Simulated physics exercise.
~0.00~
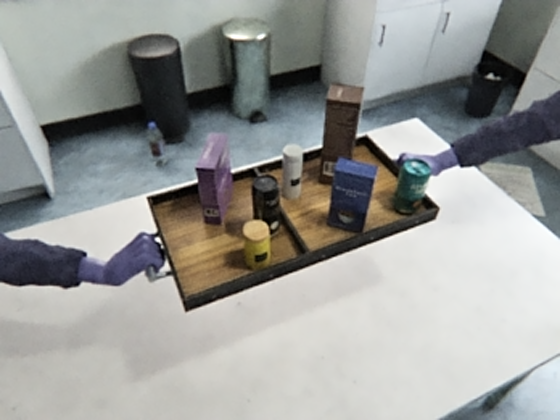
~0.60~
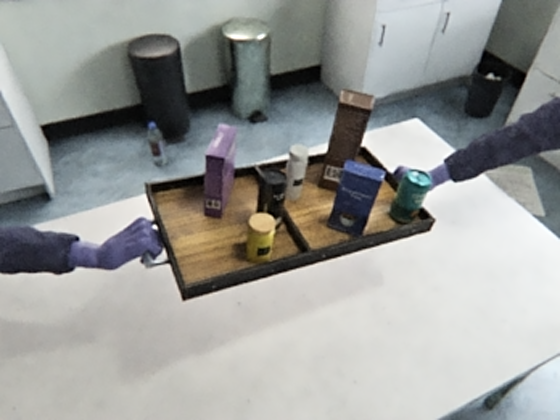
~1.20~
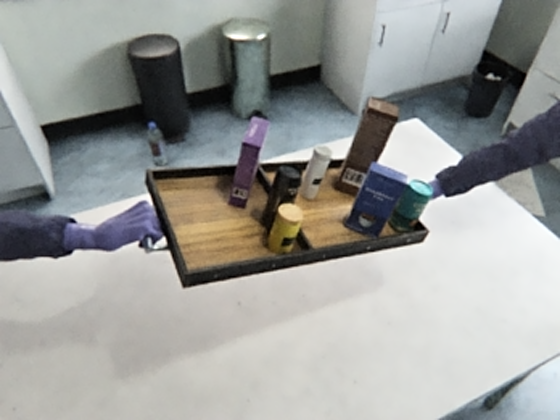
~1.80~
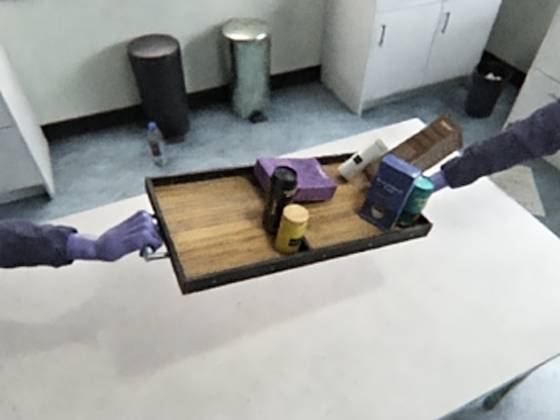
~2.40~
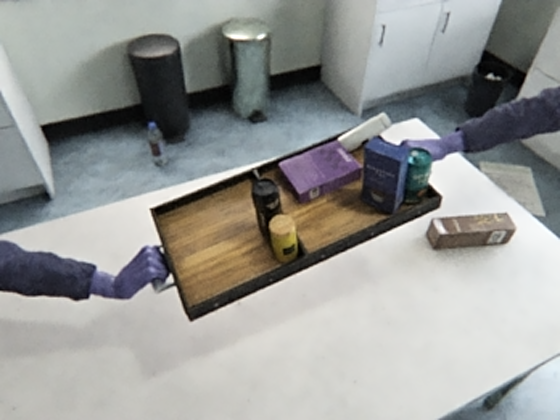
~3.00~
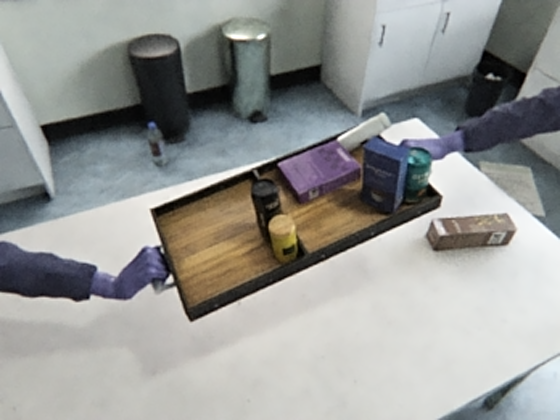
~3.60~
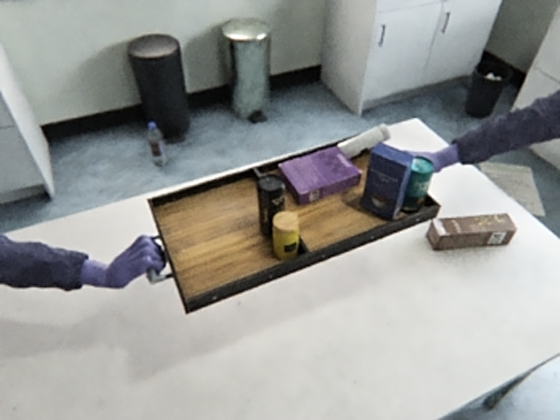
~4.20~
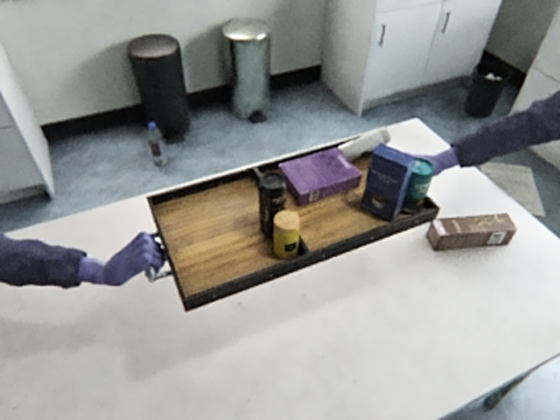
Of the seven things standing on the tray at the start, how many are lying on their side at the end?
Three of them are lying on their side at the end. The purple packet and the white shaker lie on the tray, and the brown carton lies on the table.
